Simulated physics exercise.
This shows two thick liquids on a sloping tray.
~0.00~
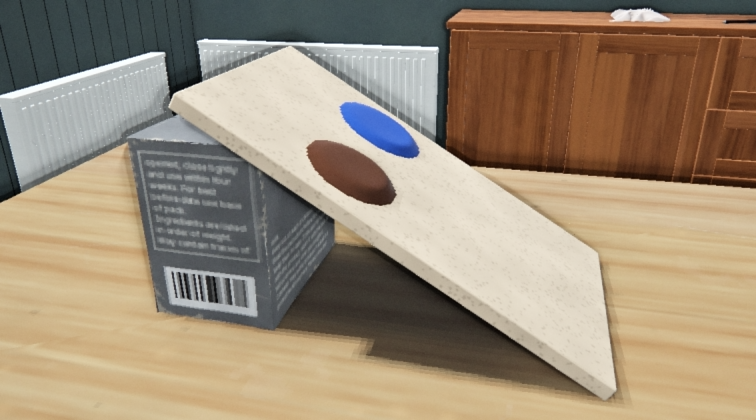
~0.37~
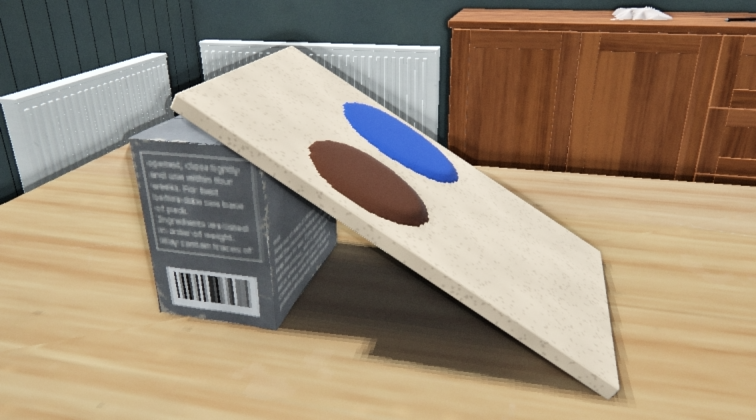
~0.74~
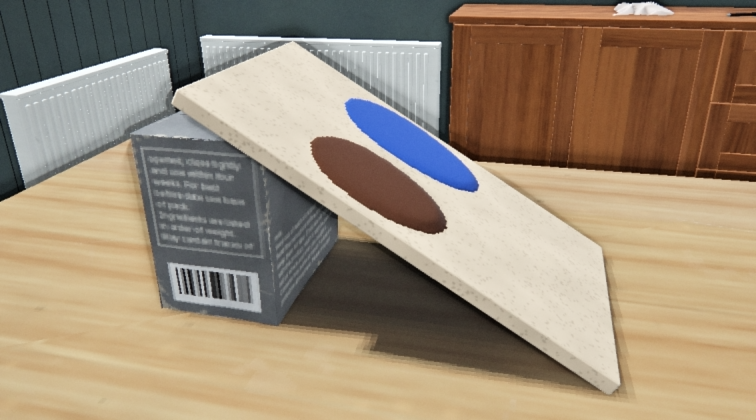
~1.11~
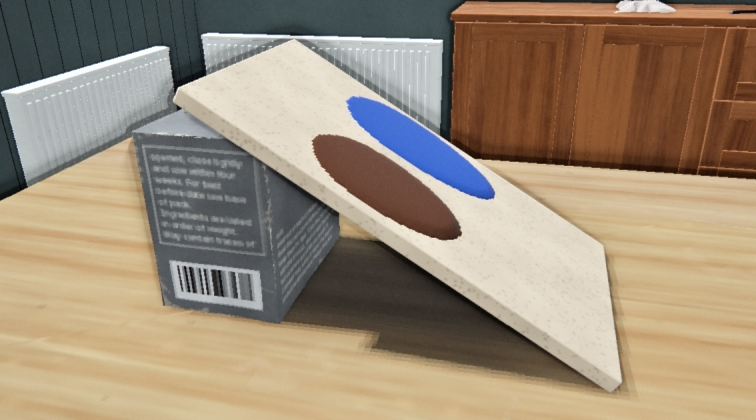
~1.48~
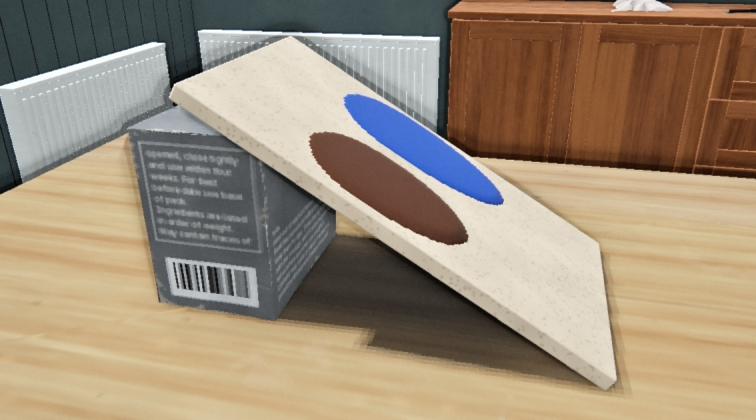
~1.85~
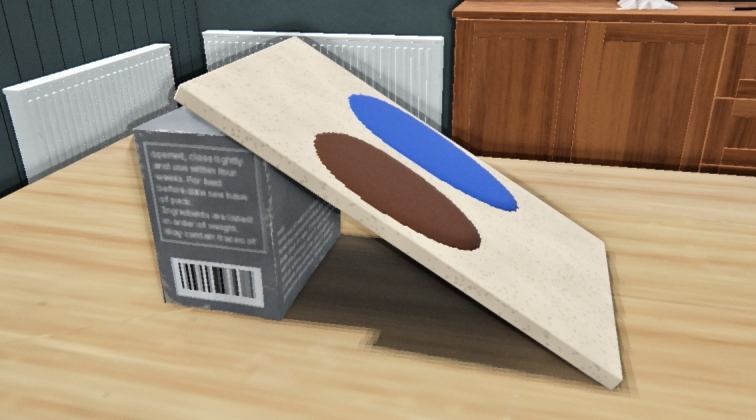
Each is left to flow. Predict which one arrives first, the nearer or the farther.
Farther.
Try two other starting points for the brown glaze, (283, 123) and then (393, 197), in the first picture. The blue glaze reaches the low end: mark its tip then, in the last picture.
Its tip would sit near (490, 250) in the first try and at (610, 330) in the second.
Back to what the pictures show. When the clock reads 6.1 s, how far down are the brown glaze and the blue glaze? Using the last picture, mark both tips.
First: Roughly (540, 281); second: Roughly (586, 251).
By 4.1 s, the brown glaze is three quarters of the way down; the blue glaze is close to the edge.
By 7.7 s, the brown glaze is three quarters of the way down; the blue glaze is at the low edge.
